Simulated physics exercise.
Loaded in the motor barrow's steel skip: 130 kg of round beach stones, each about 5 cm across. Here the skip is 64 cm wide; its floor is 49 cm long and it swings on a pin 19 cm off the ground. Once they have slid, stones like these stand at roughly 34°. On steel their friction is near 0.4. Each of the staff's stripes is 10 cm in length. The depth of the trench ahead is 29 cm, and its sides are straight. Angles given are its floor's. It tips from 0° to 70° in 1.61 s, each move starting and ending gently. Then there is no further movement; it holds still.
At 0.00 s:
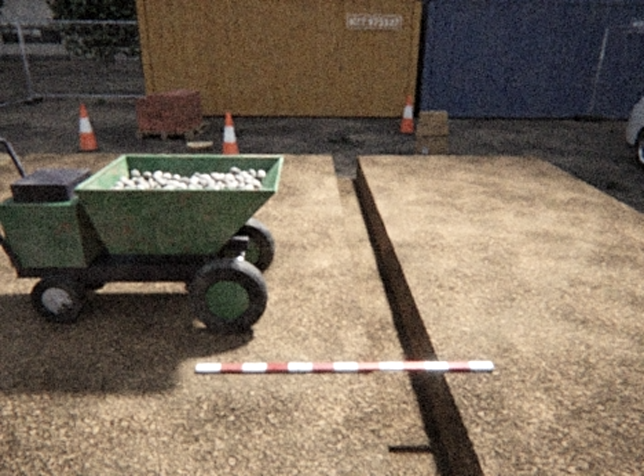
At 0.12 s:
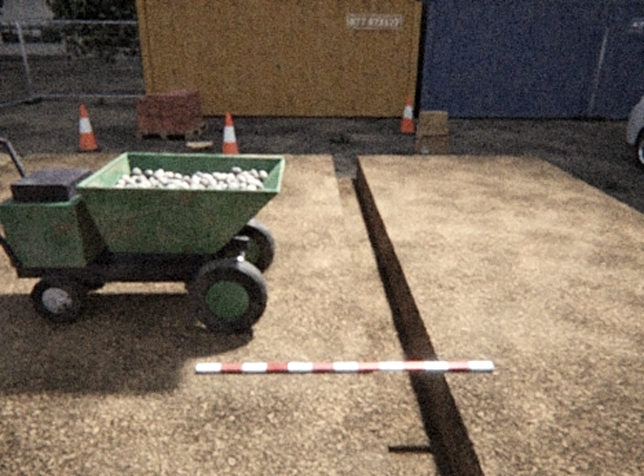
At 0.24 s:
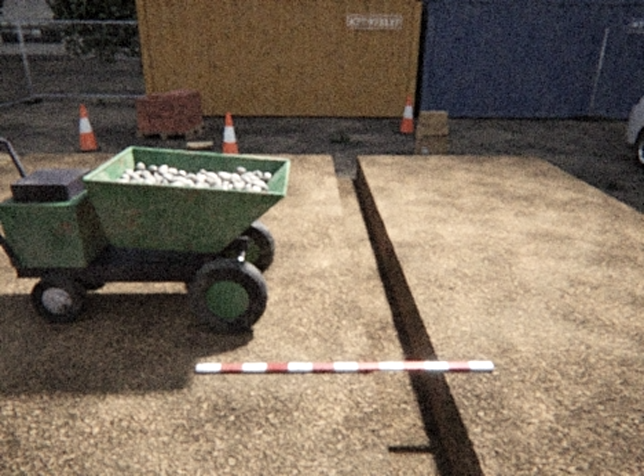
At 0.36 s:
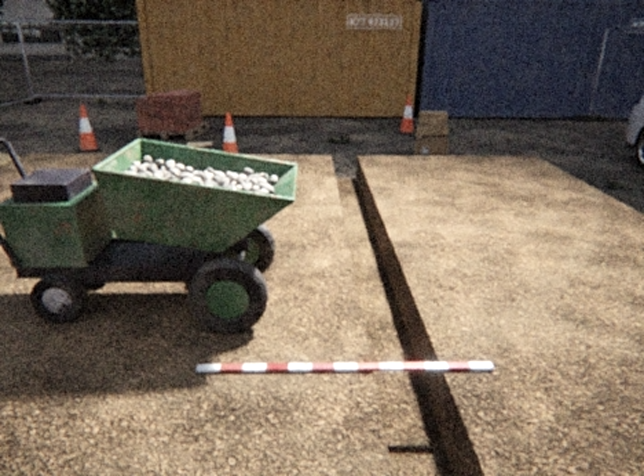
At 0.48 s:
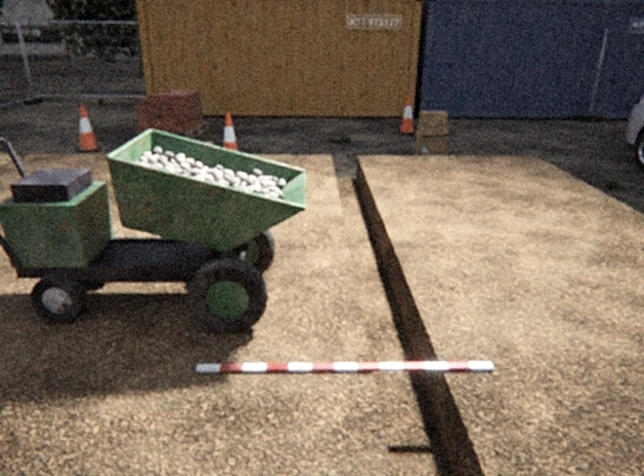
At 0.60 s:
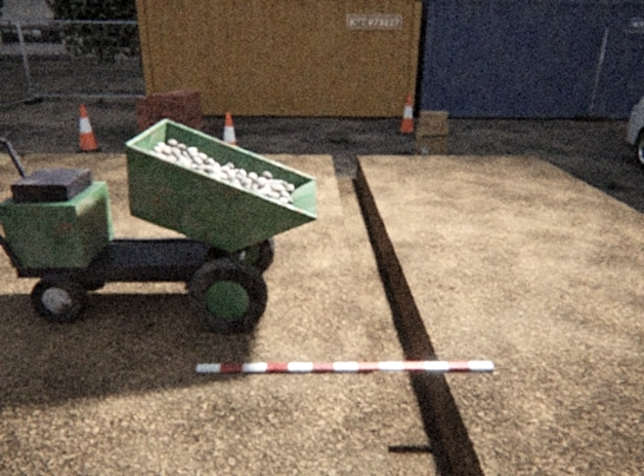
The green skip of a small motor barrow, loaded with pale stones, slowly tilted up at its left end, its lip dipping slightly toward the right while the barrow's wheels stayed still beside a narrow trench.
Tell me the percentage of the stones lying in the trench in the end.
Close to 99 %.
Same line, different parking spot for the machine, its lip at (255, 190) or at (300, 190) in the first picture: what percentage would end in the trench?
From the first spot near 85, from the second near 85 per cent.
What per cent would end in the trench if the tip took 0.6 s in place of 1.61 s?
That would give about 90 percent.
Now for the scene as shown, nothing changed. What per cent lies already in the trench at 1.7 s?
Around 60 per cent of it.
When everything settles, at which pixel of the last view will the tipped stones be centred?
Roughly (387, 331), I'd say.
After 1.2 s the floor is at 59°; 100 % in the skip; the foremost stones are at (357, 268).
After 1.7 s the floor is at 70°; 39 % in the skip, 2 % short of the trench, 59 % in the trench; the foremost stones are at (413, 314).
After 2.1 s the floor is at 70°; 10 % in the skip, 2 % short of the trench, 87 % in the trench, 1 % past the trench; the foremost stones are at (434, 305).
After 4.0 s the floor is at 70°; 0 % in the skip, 99 % in the trench, 1 % past the trench; the foremost stones are at (439, 304).
